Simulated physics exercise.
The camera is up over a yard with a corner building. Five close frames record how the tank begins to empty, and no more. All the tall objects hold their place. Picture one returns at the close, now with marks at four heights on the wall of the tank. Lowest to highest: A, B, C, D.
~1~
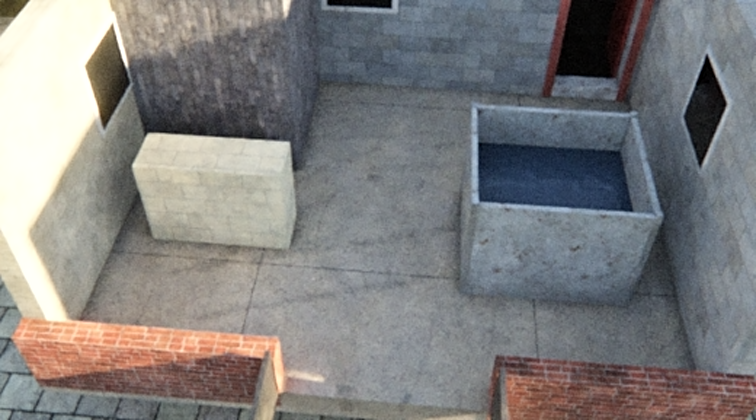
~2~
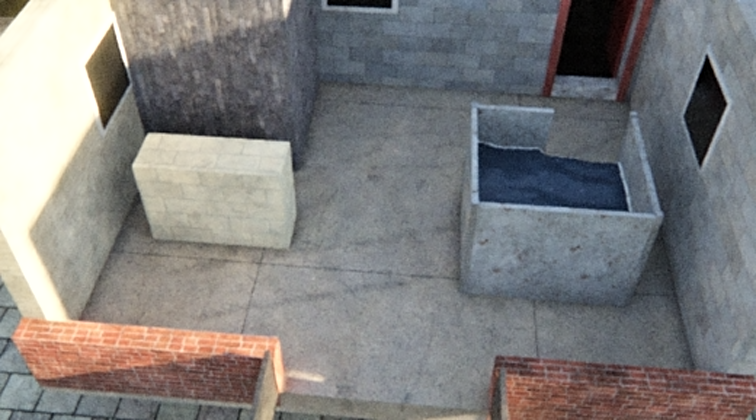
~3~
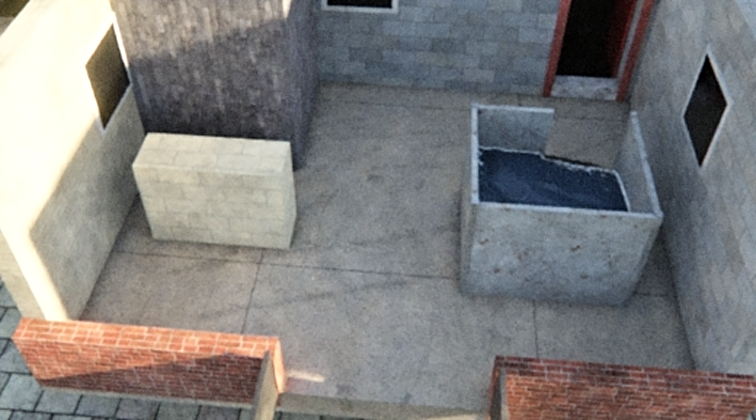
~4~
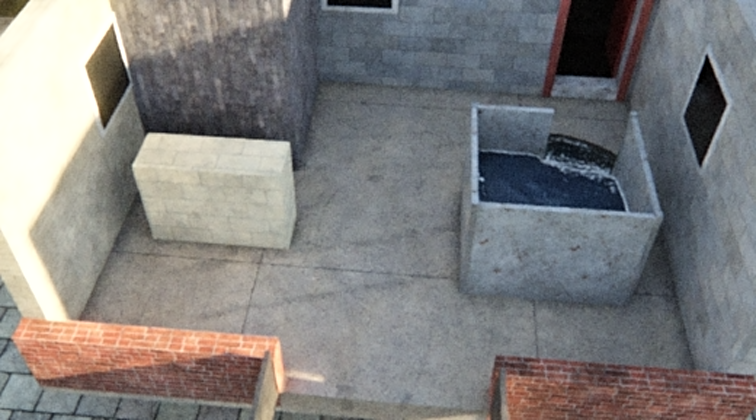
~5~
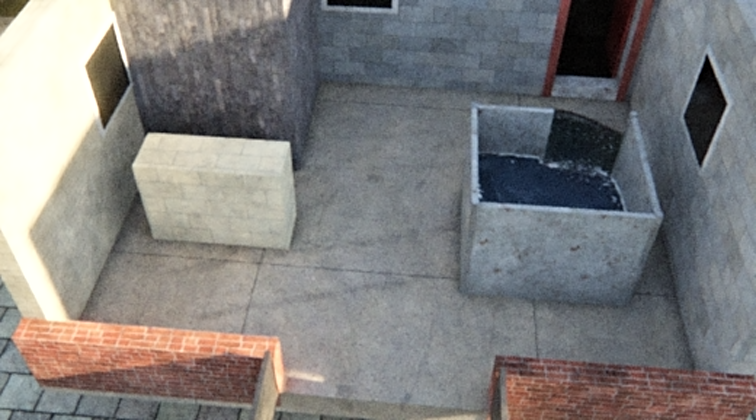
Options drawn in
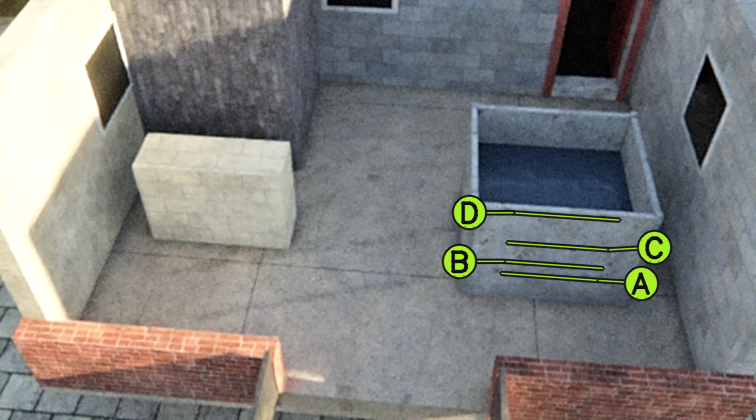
A walled yard is seen from a fixed, raised view, with an open gap in the low red-brick wall along its front. On the right stands a grey open-topped tank of dark blue water, with a red doorway behind it, and on the left a cream block sits before a dark grey corner building. Part of the tank's back wall opens, and the water stirs with pale edges and draws down inside.
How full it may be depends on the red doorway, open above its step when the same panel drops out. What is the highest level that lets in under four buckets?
A is the one.
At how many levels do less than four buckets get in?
One of the four.
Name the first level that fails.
B it is.
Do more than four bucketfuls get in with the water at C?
Yes.
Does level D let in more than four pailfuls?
Yes.
On the marked copy, A at (549, 276); B at (553, 264); C at (558, 246); D at (566, 216); from the bottom up A, B, C, D.
With A, a bucket or two gets in.
With B, about 8 bucketfuls get in.
With C, dozens of bucketfuls pour in.
With D, dozens of bucketfuls pour in.
